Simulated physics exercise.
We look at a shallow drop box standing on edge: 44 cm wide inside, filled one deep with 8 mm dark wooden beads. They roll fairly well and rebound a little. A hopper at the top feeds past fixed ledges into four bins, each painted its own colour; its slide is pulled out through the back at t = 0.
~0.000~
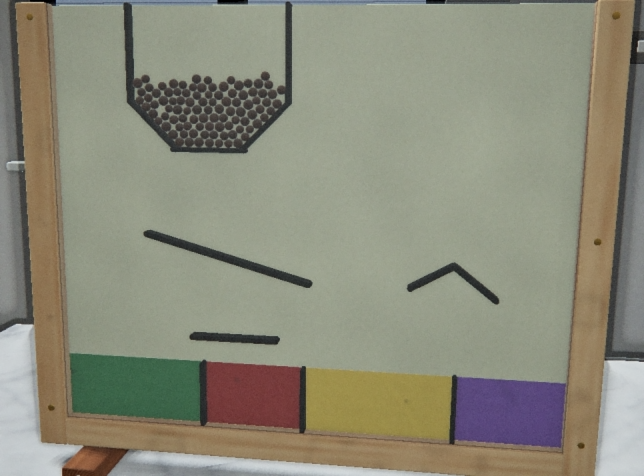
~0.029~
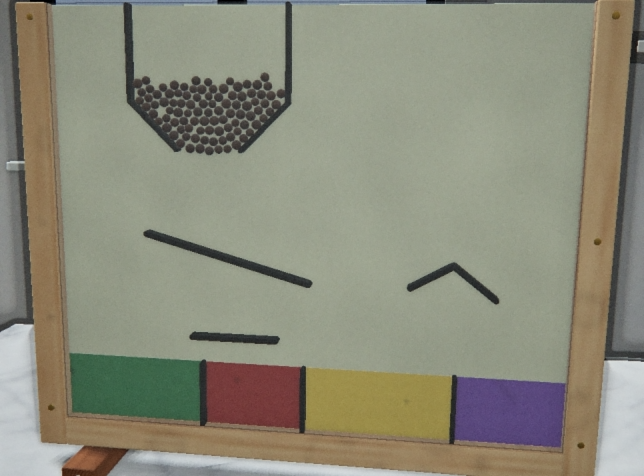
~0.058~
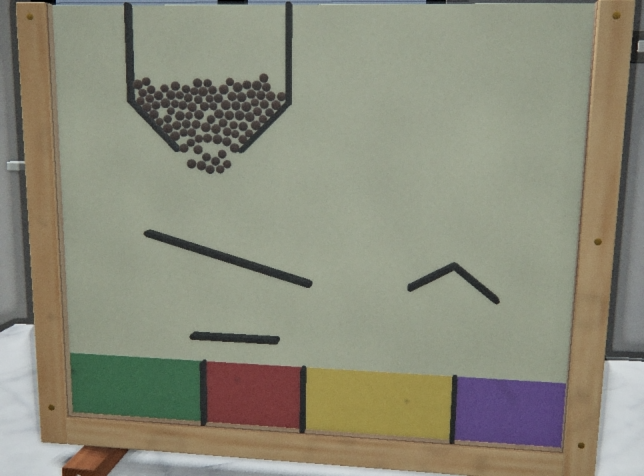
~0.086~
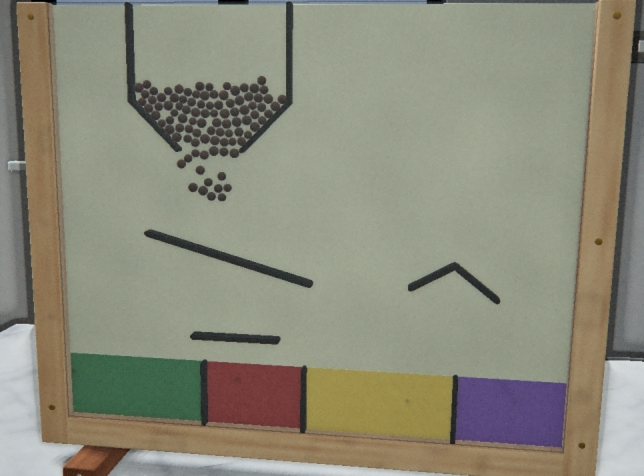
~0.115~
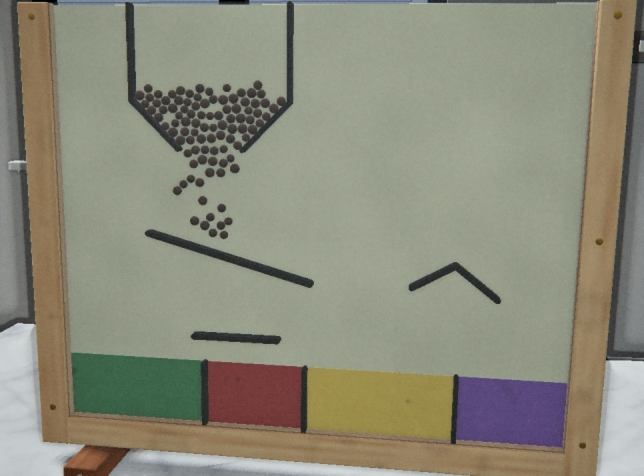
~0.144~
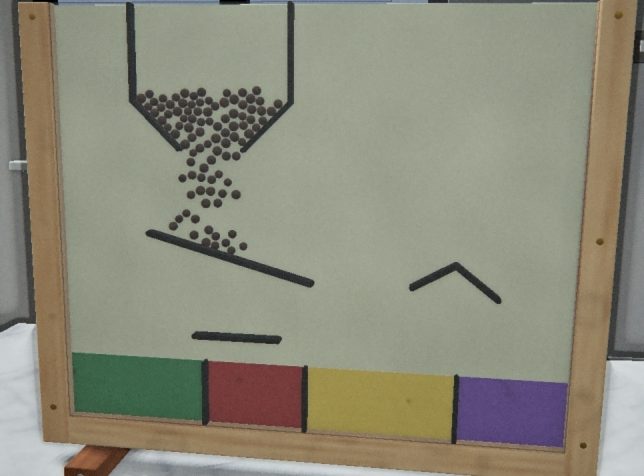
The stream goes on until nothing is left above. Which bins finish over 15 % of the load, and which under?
Yellow bin over, purple bin under, green bin under, red bin under 15 %.
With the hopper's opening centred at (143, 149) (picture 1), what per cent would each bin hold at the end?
Yellow bin: 40; purple bin: 0; green bin: 60; red bin: 0.
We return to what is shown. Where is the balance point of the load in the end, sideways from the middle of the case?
About 4 cm to the right.
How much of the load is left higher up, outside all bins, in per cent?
Roughly 0 per cent.
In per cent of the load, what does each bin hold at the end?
Yellow bin: 90; purple bin: 0; green bin: 10; red bin: 0.
After 0.24 s 70 % have left the hopper; down in the bins, nothing yet.
After 0.34 s 95 % have left the hopper; down in the bins, nothing yet.
After 0.55 s 100 % have left the hopper; down in the bins, yellow 25 %, green 5 %.
At rest by 2.3 s, yellow 90 %, purple 0 %, green 10 %, red 0 %.
